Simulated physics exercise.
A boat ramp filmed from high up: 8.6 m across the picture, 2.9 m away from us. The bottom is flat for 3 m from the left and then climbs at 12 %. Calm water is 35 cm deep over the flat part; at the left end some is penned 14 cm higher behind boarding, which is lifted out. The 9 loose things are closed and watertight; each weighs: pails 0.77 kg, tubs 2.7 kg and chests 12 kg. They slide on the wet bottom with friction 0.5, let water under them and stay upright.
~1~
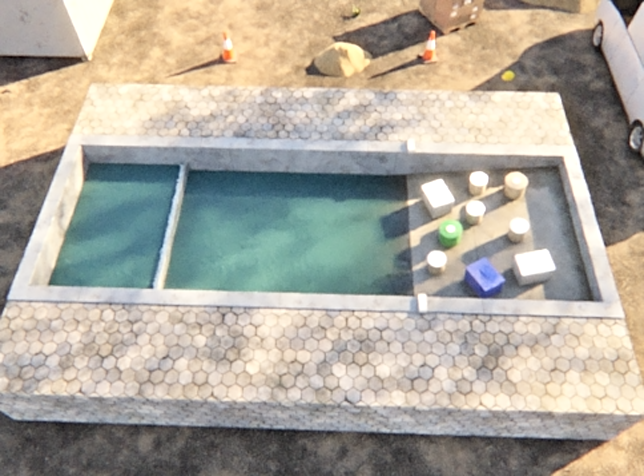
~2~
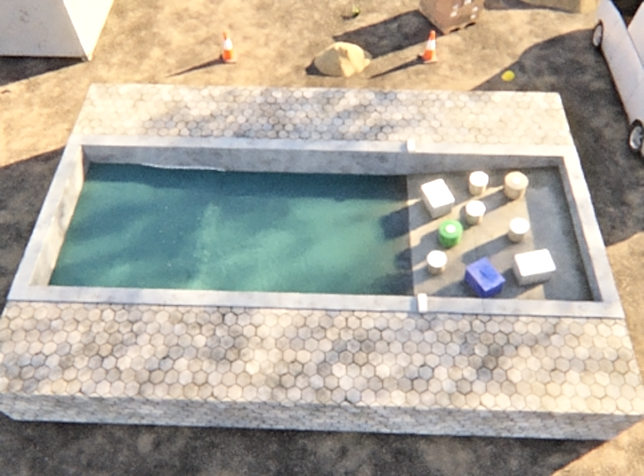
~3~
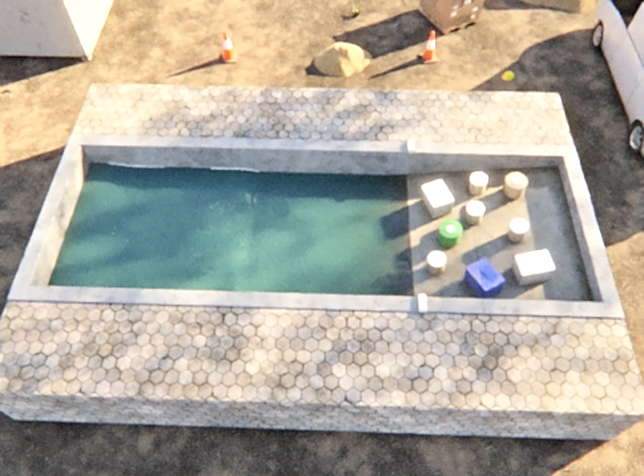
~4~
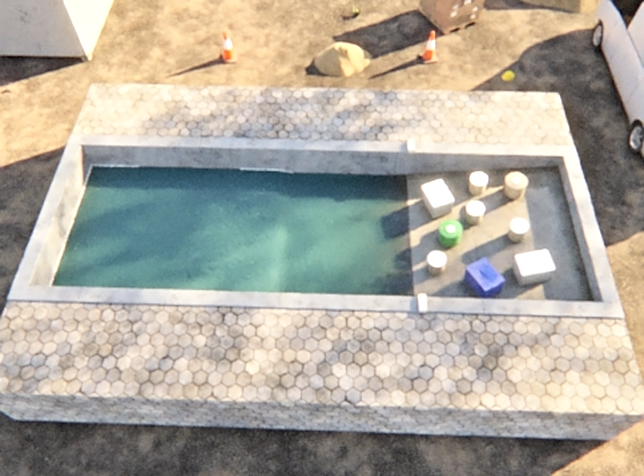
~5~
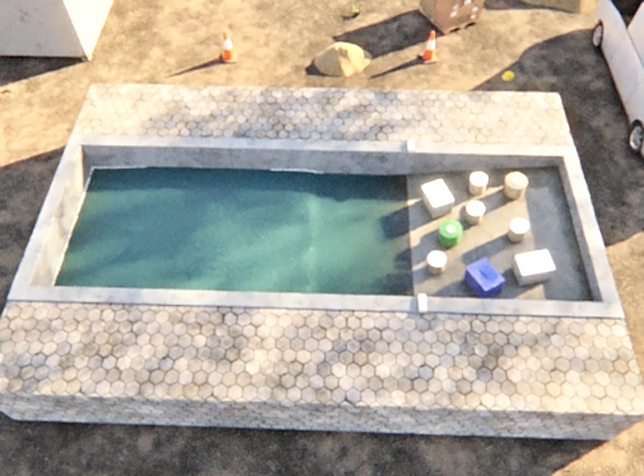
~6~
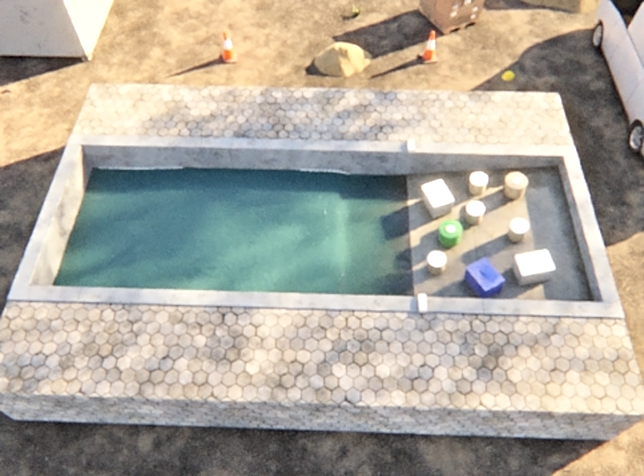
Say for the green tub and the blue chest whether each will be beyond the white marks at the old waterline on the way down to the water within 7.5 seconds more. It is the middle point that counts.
Green tub passes, blue chest stays short.
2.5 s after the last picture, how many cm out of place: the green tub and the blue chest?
Roughly 40 and 0 cm by then.
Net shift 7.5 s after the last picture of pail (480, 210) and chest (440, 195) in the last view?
In that order: 200 cm, 100 cm.
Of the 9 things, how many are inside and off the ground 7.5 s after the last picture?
5 of them.
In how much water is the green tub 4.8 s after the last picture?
About 4 cm.
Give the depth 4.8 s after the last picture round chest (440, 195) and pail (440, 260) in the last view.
Roughly 4 and 1 cm.
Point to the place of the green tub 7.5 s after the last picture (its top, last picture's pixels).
At about (311, 234).
Then, 0.6 s after the last picture the green tub is near (453, 229), 0.0 m from its start, aground; the blue chest is near (488, 274), 0.0 m from its start, aground; 0 of 9 are over the mark; 0 afloat.
Then, 2.5 s after the last picture the green tub is near (477, 227), 0.4 m from its start, afloat; the blue chest is near (488, 274), 0.0 m from its start, aground; 0 of 9 are over the mark; 2 afloat.
Then, 4.8 s after the last picture the green tub is near (386, 222), 1.1 m from its start, afloat; the blue chest is near (488, 274), 0.0 m from its start, aground; 4 of 9 are over the mark; 4 afloat.
Then, 7.5 s after the last picture the green tub is near (311, 234), 2.4 m from its start, afloat; the blue chest is near (488, 274), 0.0 m from its start, aground; 5 of 9 are over the mark; 5 afloat.
